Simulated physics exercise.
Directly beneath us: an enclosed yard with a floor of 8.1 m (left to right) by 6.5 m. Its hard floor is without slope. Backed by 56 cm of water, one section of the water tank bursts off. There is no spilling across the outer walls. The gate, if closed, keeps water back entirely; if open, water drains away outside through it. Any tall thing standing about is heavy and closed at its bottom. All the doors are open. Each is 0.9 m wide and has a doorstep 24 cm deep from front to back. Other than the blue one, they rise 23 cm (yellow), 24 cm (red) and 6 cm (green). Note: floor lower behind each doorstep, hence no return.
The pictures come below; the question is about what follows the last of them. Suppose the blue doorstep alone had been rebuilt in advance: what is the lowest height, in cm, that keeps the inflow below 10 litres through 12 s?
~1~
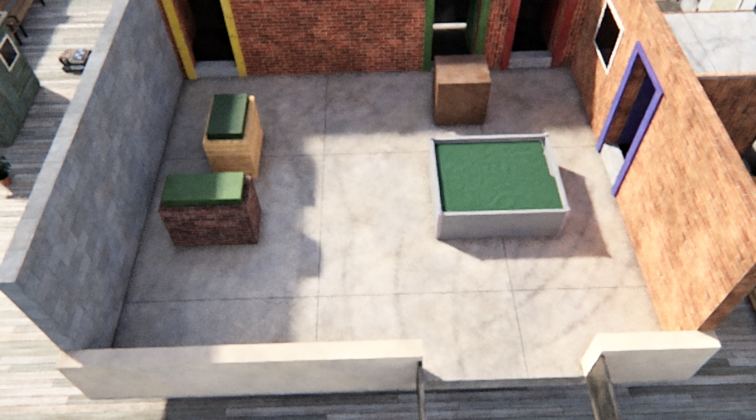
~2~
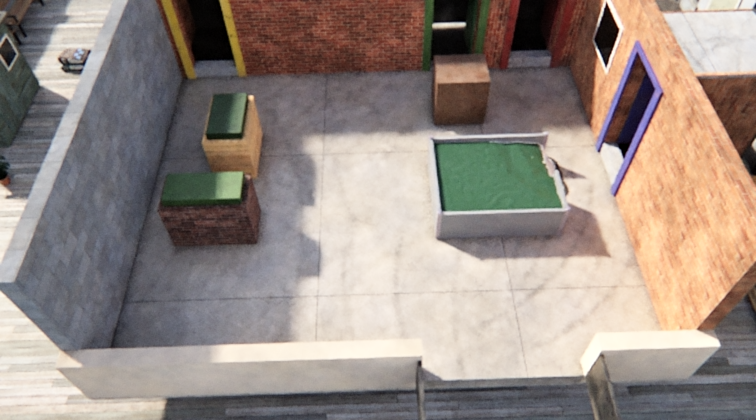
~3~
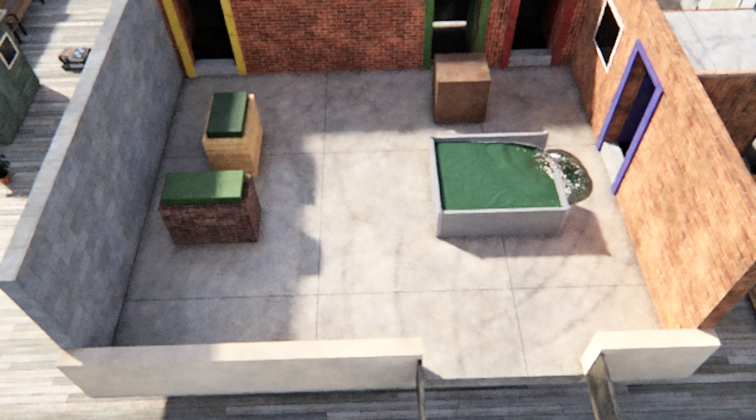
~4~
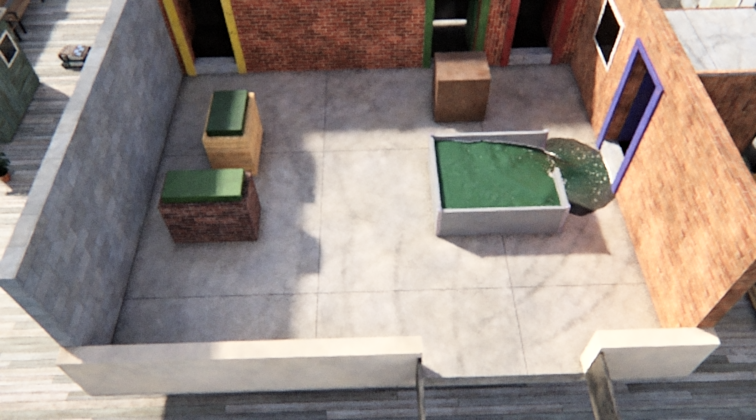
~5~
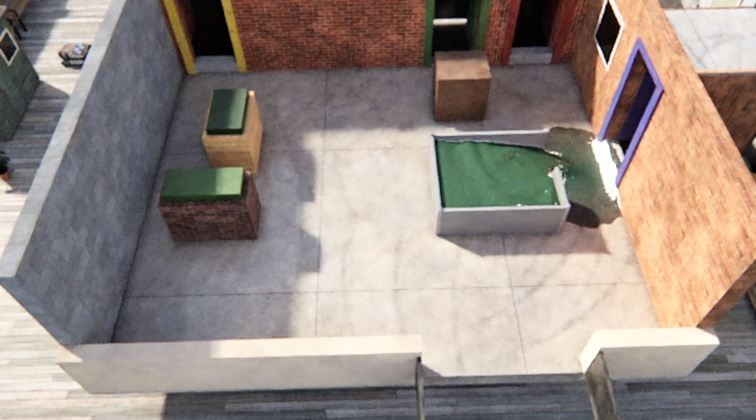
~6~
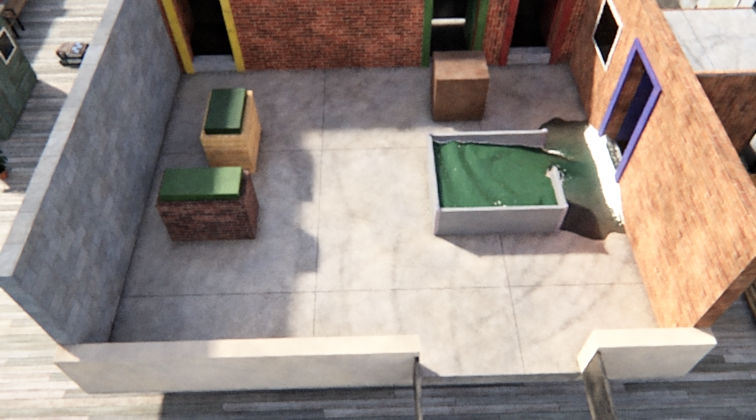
About 34 cm.
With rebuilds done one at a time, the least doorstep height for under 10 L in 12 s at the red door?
About 17 cm at red.
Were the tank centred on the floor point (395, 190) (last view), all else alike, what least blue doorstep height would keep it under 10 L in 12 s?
It should be around 19 cm high.
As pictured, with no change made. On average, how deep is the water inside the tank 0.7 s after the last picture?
Some 41 cm.
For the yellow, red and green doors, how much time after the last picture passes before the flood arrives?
Yellow = 5.0 s, red = 1.0 s, green = 1.8 s.
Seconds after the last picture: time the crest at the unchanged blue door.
I'd say near 0.6 seconds.
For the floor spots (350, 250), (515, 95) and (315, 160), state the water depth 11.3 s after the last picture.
Depths in order: 2 / 4 / 2 cm.
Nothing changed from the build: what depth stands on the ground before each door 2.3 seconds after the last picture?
In cm: Yellow 0, red 19, blue 24, green 6.
Then, 0.7 s after the last picture water covers 10 % of the floor; 38 cm at the blue door, 20 litres in over its 26 cm doorstep.
Then, 2.3 s after the last picture water covers 25 % of the floor, deepest (24 cm) near (597, 173); 24 cm at the blue door, 61 litres in over its 26 cm doorstep.
Then, 11.3 s after the last picture water covers 90 % of the floor; 7 cm at the blue door, 62 litres in over its 26 cm doorstep.
At the blue door as built, the water peaked near 38 cm, 0.7 s after the last picture.
With a doorstep of 30 cm, 30 litres would have come in within the 12 s; with 40.5 cm, 0 litres. So under 10 litres takes about 34 cm.
